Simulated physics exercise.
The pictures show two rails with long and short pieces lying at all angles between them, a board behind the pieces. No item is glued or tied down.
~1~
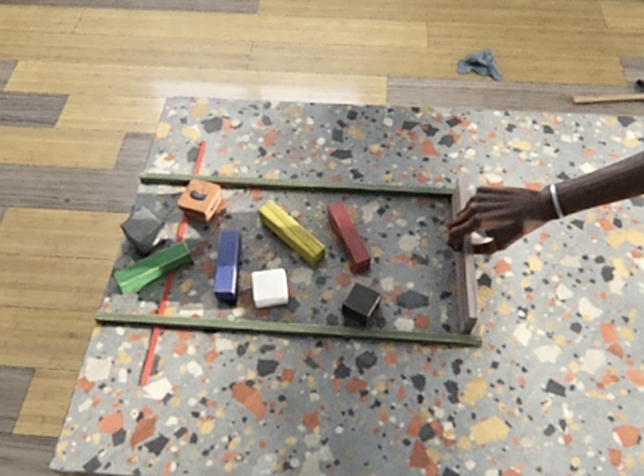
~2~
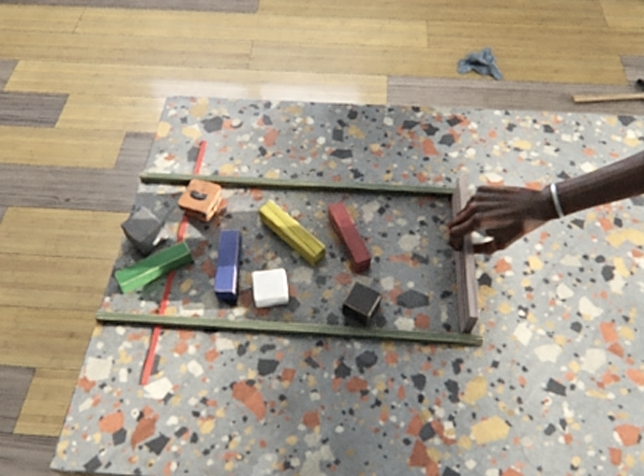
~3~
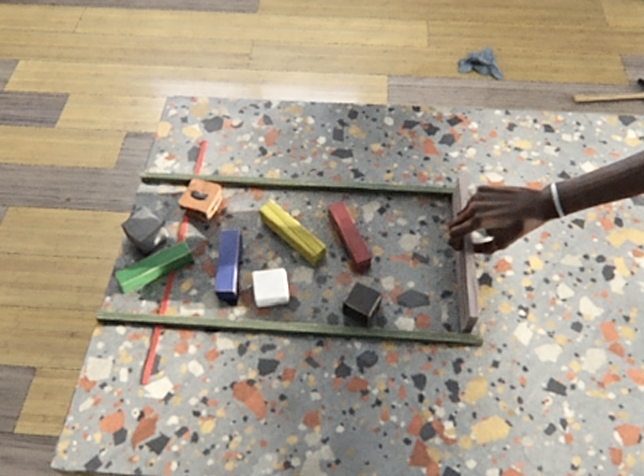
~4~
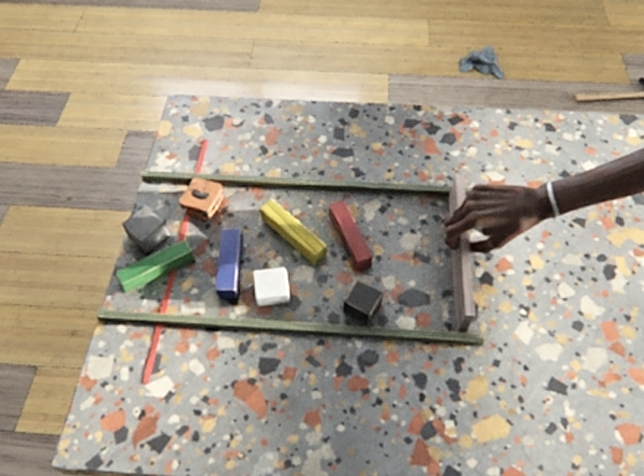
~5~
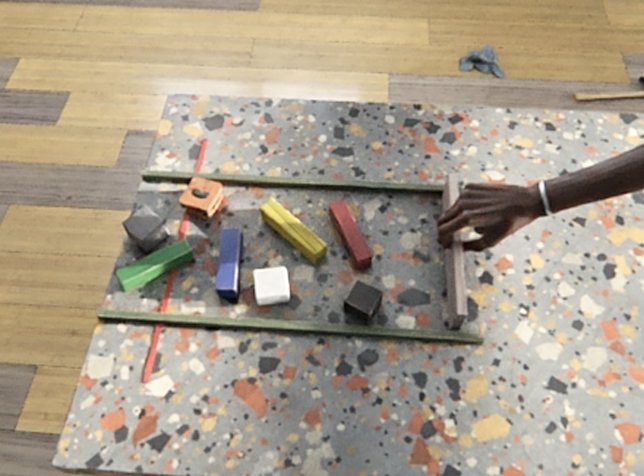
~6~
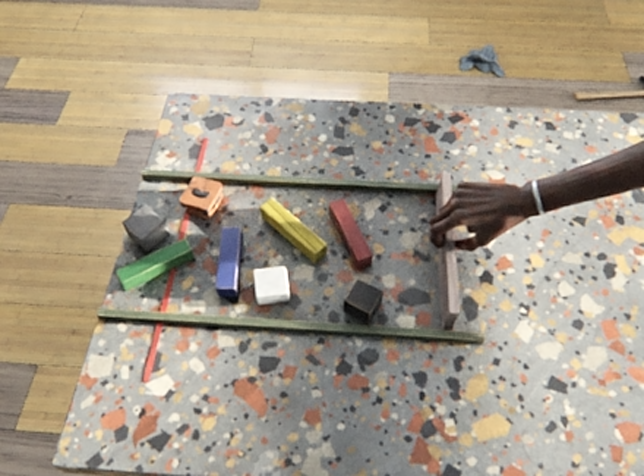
On a speckled mat over wooden flooring, a hand slides a board slightly left between two rails, the scattered coloured blocks staying still.
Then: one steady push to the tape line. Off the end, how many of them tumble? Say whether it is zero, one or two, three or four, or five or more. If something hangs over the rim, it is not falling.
I would say one or two.
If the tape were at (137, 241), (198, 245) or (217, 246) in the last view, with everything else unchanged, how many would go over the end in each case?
Try 1: 6; try 2: 1; try 3: 0.
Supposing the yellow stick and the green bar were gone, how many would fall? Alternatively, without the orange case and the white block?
That makes 0 fallen, then 2 fallen in the other try.
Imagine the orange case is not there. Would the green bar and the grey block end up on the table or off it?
Looking at each, the green bar drops away and the grey block drops away.
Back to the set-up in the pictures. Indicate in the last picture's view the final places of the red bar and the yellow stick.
You'll find the red bar at roughly (175, 222) and the yellow stick at roughly (159, 219).
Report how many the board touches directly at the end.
It touches 2.
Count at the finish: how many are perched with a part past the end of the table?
Things overhanging at the end: 2.
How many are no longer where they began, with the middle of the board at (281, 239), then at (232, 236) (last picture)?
Tally at point one: 5; at point two: 8.
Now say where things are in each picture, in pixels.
In the first picture, grey block (144, 231); green bar (154, 267); orange case (201, 201); board (464, 252); tape (178, 247).
In the second picture, green bar (155, 267); yellow stick (292, 233).
In the third picture, orange case (202, 201); black block (362, 303).
In the fourth picture, grey block (146, 230); board (461, 250).
In the fifth picture, green bar (156, 265); white block (272, 286).
In the sixth picture, grey block (146, 228); green bar (156, 265); orange case (203, 199); board (446, 248); tape (180, 244).
A little later, none off yet; grey block at rest near (146, 228); green bar at rest near (156, 265); orange case at rest near (203, 199).
When it is over, the number that fall off is one or two; down, green bar and grey block.
